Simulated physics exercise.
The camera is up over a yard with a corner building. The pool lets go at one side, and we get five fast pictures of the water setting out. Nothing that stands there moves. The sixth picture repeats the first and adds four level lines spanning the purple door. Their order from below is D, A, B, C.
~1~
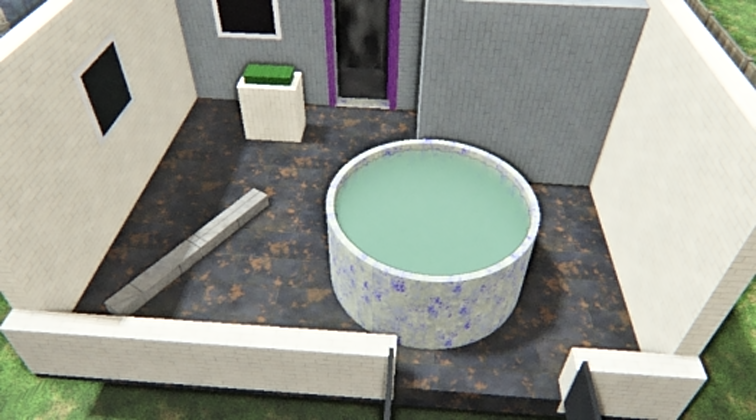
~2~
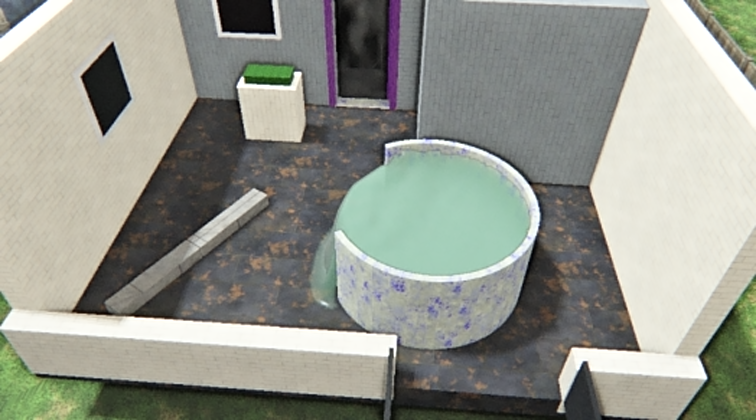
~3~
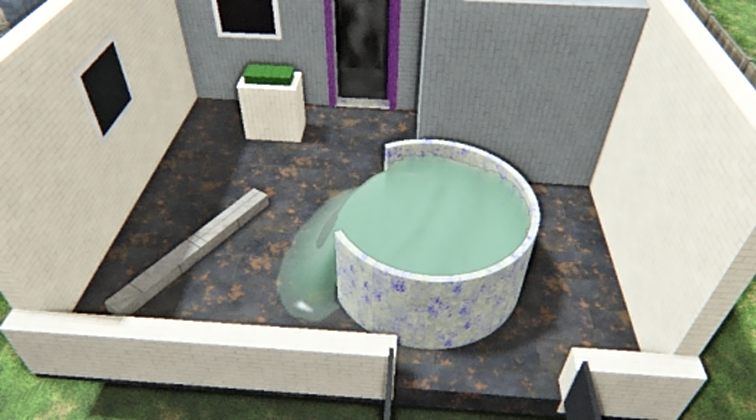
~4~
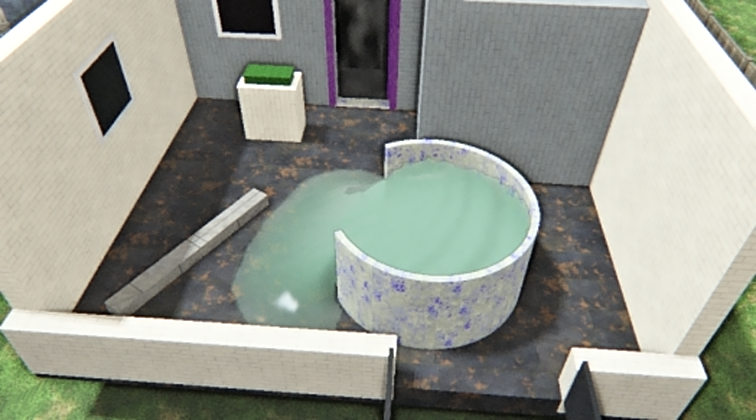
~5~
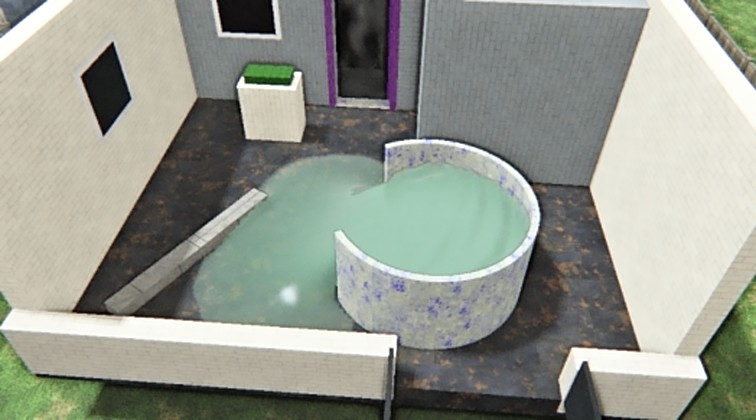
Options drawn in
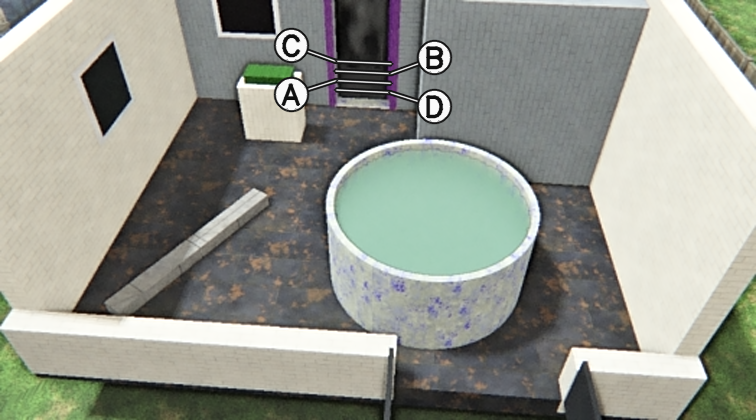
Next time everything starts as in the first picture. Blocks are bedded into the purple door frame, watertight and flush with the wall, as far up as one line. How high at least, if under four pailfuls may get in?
D will do.
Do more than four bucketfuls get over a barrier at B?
No, that is safe.
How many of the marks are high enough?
All of the four.
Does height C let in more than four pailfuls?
No, not at all.
In white, A at (363, 81); B at (363, 72); C at (363, 62); D at (363, 91); from the bottom up D, A, B, C.
With A, nothing gets over.
With B, nothing gets over.
With C, nothing gets over.
With D, a bucket or two gets in.
